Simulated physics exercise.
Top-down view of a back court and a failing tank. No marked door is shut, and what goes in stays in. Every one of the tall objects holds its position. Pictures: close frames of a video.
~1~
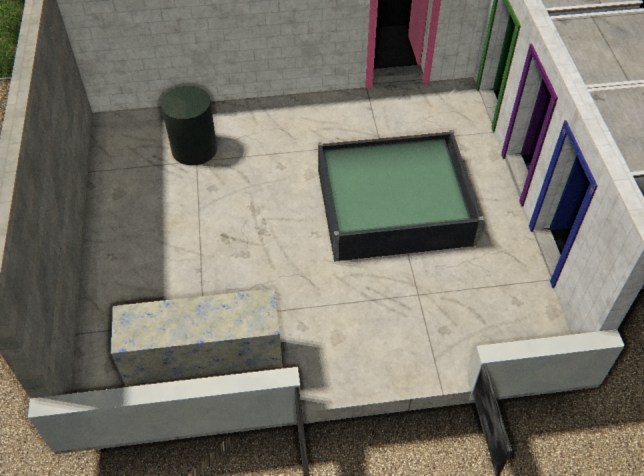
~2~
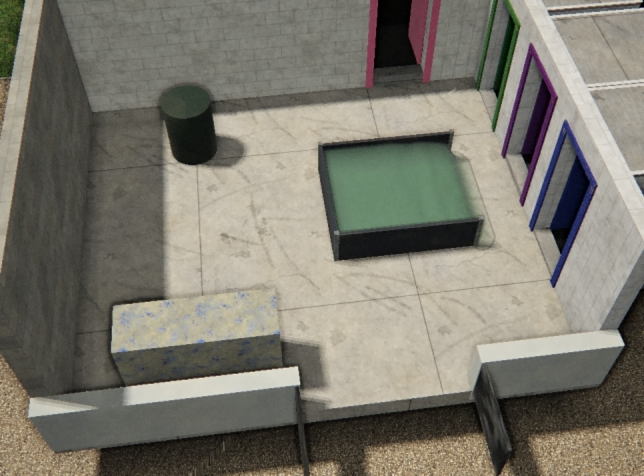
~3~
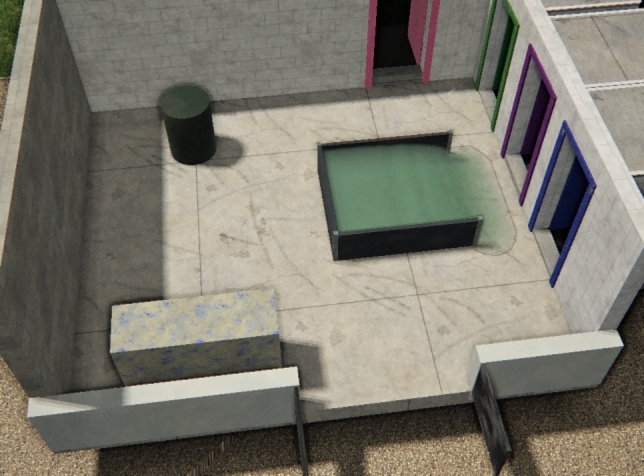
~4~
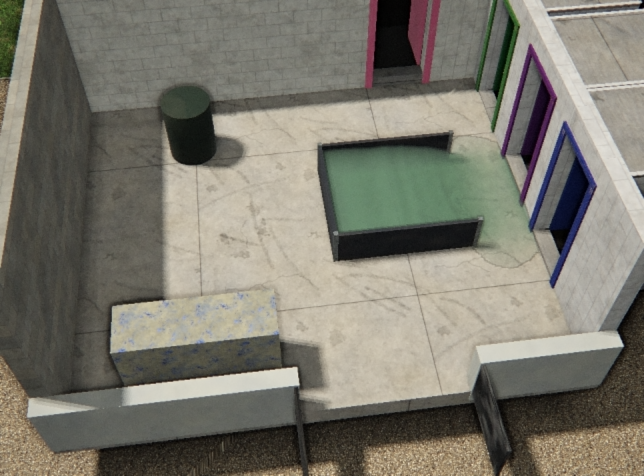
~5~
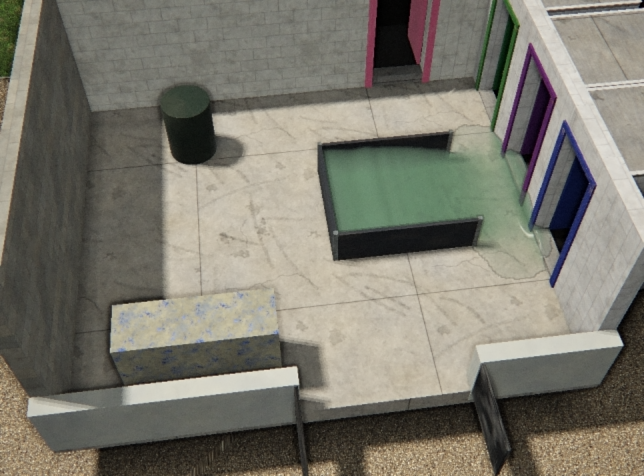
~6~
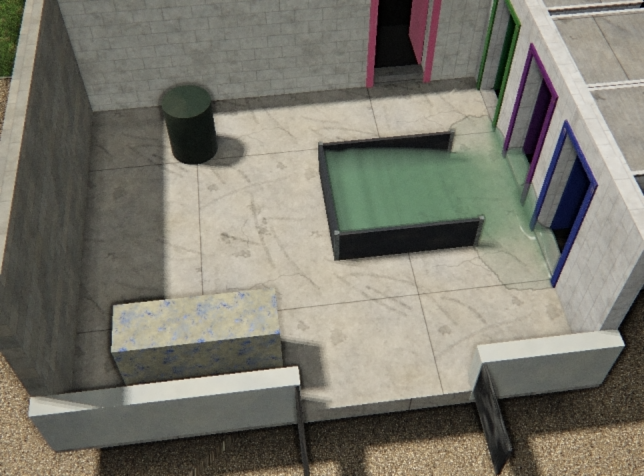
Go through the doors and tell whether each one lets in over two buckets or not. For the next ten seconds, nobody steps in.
The purple door is going to allow over two buckets; the pink door is going to allow two buckets or less; the green door is going to allow over two buckets; the blue door is going to allow over two buckets.
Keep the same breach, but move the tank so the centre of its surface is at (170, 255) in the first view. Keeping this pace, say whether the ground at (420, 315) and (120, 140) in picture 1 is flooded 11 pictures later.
Hit, spared.
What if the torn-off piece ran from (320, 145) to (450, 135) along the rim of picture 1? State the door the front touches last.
You want the blue one.
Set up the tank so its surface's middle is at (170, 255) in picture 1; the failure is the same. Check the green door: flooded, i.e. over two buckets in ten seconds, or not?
Green door lets more in.
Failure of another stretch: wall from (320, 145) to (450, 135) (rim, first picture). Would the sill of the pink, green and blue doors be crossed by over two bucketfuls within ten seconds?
Then: Pink door lets more in; green door goes over; blue door stays under.
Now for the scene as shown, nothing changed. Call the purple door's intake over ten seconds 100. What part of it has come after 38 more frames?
About 100 %.
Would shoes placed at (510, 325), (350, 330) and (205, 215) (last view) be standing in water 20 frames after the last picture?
Result, in that order: Wetted / wetted / not wetted.
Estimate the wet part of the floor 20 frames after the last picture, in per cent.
My estimate is near 35 per cent.
A moment on, water covers 10 % of the floor; the purple door far over two buckets in, the pink door not reached, the green door wet at the sill, nothing in, the blue door over two buckets in.
Next, water covers 20 % of the floor; the purple door far over two buckets in, the pink door wet at the sill, nothing in, the green door under two buckets in, the blue door over two buckets in.
Then, water covers 35 % of the floor; the purple door far over two buckets in, the pink door wet at the sill, nothing in, the green door under two buckets in, the blue door far over two buckets in.
Later, water covers 65 % of the floor; the purple door far over two buckets in, the pink door wet at the sill, nothing in, the green door over two buckets in, the blue door far over two buckets in.
In the end, water covers 90 % of the floor; the purple door far over two buckets in, the pink door wet at the sill, nothing in, the green door over two buckets in, the blue door far over two buckets in.
